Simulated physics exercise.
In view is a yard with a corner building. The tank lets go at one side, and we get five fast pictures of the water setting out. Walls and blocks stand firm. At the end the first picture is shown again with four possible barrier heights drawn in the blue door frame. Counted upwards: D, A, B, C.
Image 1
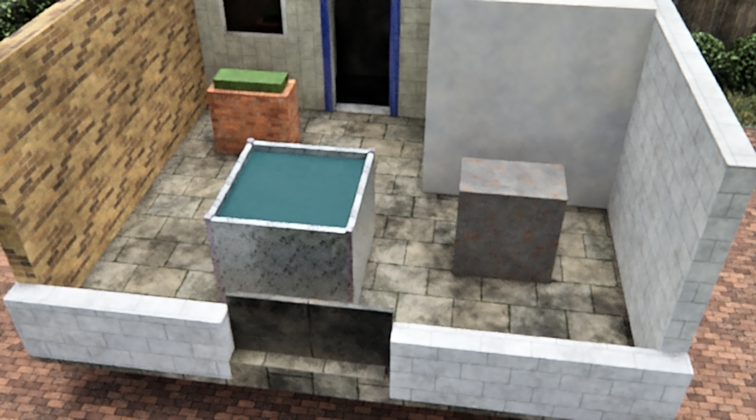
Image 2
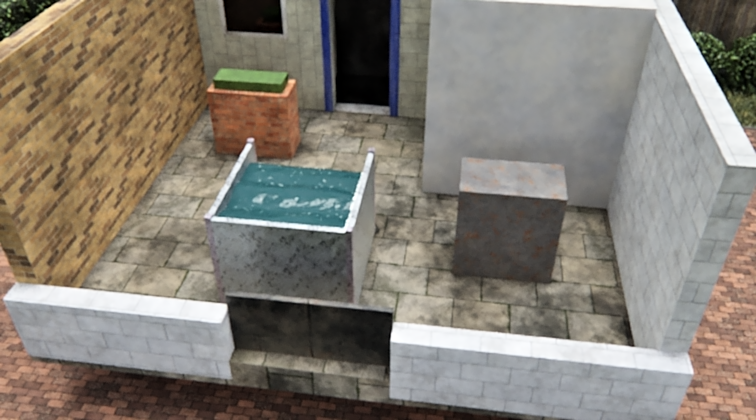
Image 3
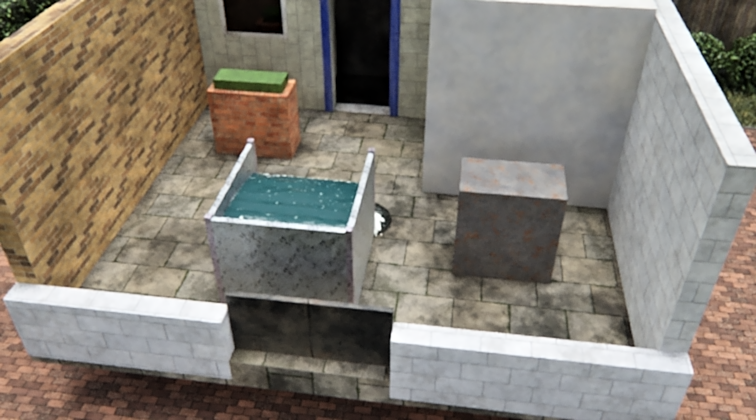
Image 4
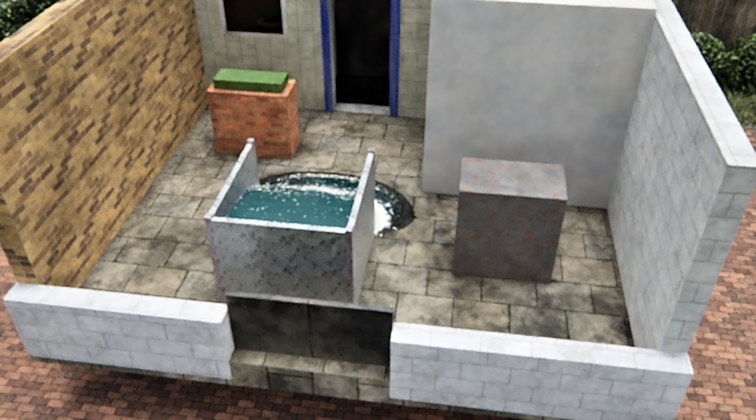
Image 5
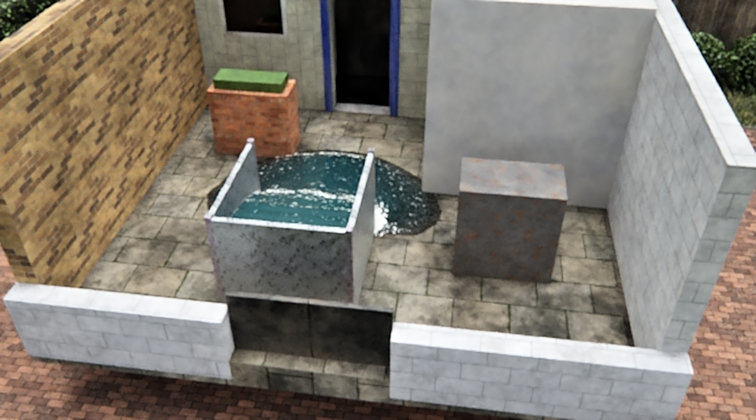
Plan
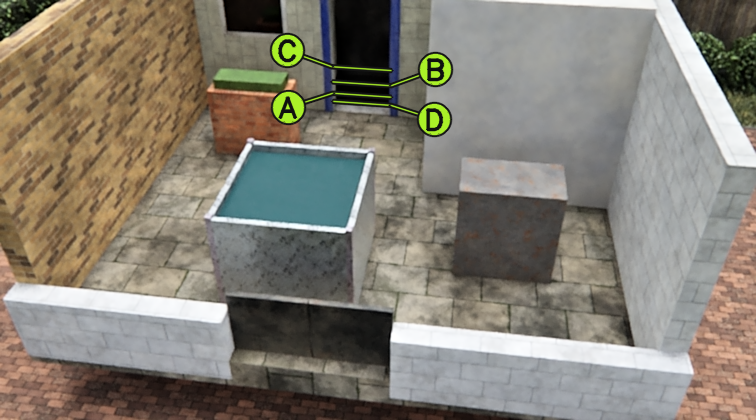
A square, grey-sided tank of teal water stands in a paved, walled yard, seen from above by a camera that stays still. Behind it are a brick block topped with green at left and a dark doorway framed in blue, with a grey block at right. The tank's back side disappears, the water inside drops and ripples, and a foaming, rounded pool spreads over the paving behind it.
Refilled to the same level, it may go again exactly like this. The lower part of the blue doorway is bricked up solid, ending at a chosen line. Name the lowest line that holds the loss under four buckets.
B.
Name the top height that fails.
Height A.
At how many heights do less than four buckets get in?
Two of the four.
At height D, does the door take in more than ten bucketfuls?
Yes, it does.
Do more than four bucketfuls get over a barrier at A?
Yes, it does.
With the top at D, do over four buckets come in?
Yes.
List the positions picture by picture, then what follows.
In the first picture, water in the tank at rest, its middle at (296, 189); foot of the blue doorway at (362, 113); shut gate at (310, 310).
In the second picture, water covers 2 % of the ground, its front hidden from here.
In the third picture, water covers 5 % of the ground, its front hidden from here.
In the fourth picture, water covers 10 % of the ground, its front hidden from here.
In the fifth picture, front seen at (231, 181), 18 % of the ground wet.
On the marked copy, A at (361, 95); B at (361, 83); C at (361, 68); D at (361, 103); from the bottom up D, A, B, C.
With A, about 12 bucketfuls get in.
With B, a splash gets over, under a bucket.
With C, nothing gets over.
With D, dozens of bucketfuls pour in.
